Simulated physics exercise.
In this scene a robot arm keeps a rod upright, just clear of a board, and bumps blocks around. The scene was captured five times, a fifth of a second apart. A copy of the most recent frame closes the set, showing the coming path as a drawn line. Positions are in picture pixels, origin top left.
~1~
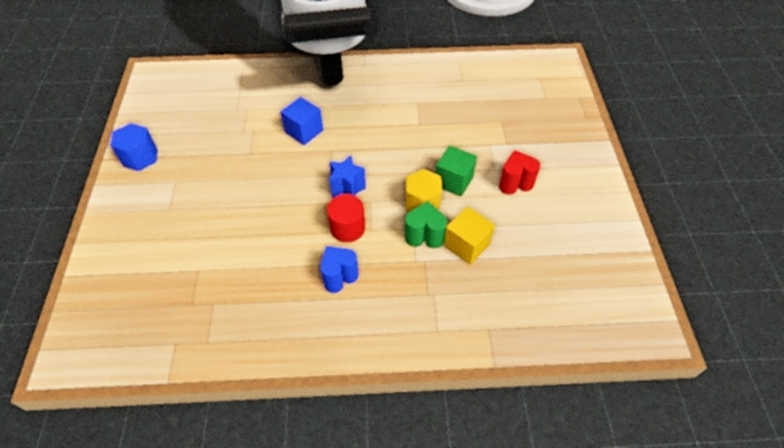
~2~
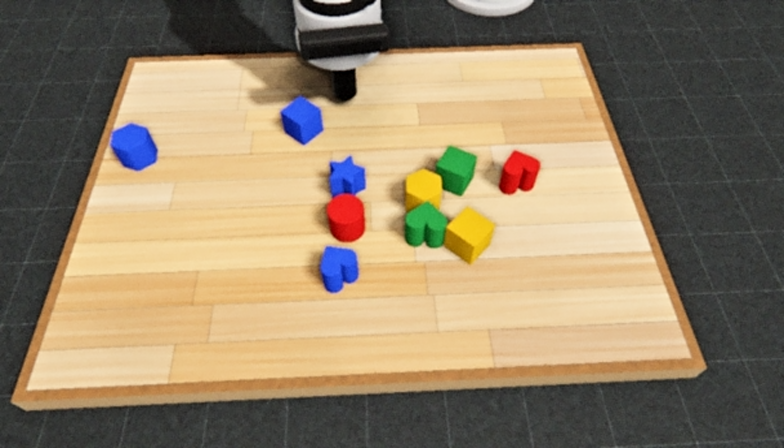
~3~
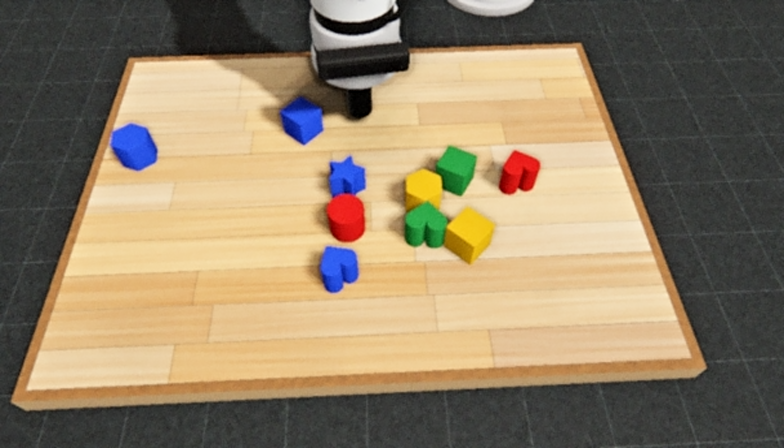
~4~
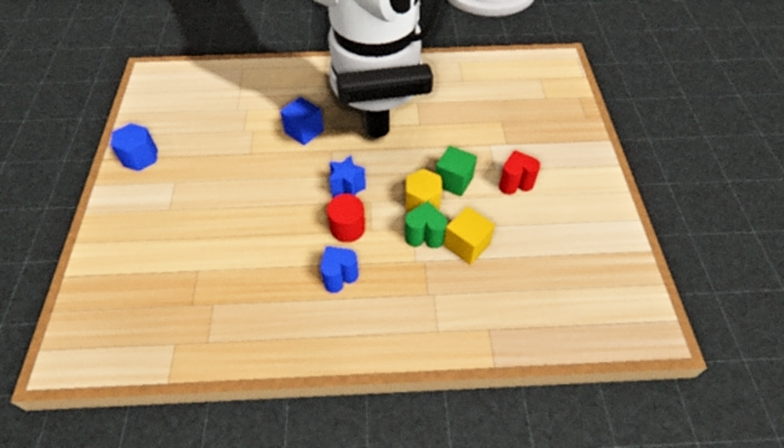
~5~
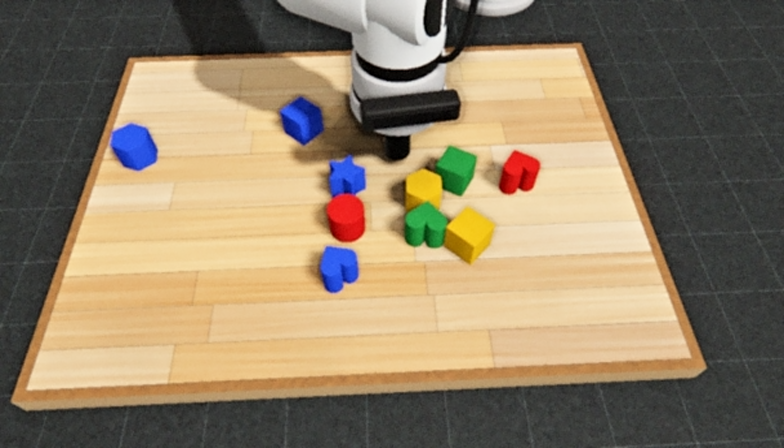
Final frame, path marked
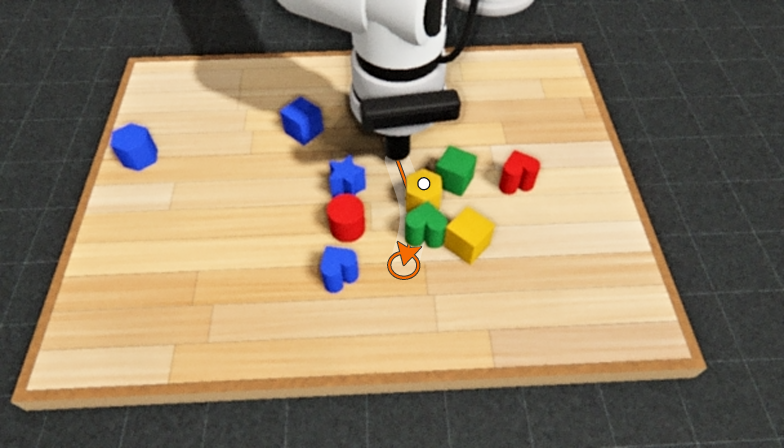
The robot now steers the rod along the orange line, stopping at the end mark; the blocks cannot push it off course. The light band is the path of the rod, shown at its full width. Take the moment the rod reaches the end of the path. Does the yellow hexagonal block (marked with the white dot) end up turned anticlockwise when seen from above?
Short answer: Yes.
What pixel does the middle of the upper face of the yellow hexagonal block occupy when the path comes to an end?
Its top middle will sit at (446, 220).
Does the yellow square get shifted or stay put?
It is shifted.
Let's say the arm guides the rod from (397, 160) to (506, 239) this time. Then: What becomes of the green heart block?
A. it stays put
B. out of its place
I'll go with B - out of its place.
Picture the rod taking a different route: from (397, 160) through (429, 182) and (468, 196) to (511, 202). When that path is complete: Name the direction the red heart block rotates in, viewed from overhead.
It twists against the clock when seen from above.
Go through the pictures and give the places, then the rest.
Tip of the rod (332, 78), middles of tops, yellow hexagonal block (424, 184), green heart block (427, 217), green square (457, 160), yellow square (471, 225), in the first picture.
Rod (345, 93), nothing pushed, in the second picture.
Rod (361, 110), nothing pushed, in the third picture.
Rod (378, 129), nothing pushed, in the fourth picture.
Rod (398, 152), yellow hexagonal block (424, 184), green heart block (427, 217), green square (457, 160), yellow square (471, 225), in the fifth picture.
The line goes from (397, 160) through (409, 192) and (413, 227) to (404, 265); the dot is on the yellow hexagonal block.
The first path, step by step. One third of the way, rod (409, 184); yellow hexagonal block (430, 191); green heart block (428, 221), turned 20° clockwise.
Two thirds of the way, rod (413, 219); yellow hexagonal block (445, 218), turned 40° anticlockwise; green heart block (436, 247), turned 60° clockwise; yellow square (480, 230), turned 20° anticlockwise.
At the end, rod (404, 258); yellow hexagonal block (446, 220), turned 45° anticlockwise; green heart block (440, 258), turned 30° clockwise; green square unmoved; yellow square (482, 230), turned 25° anticlockwise.
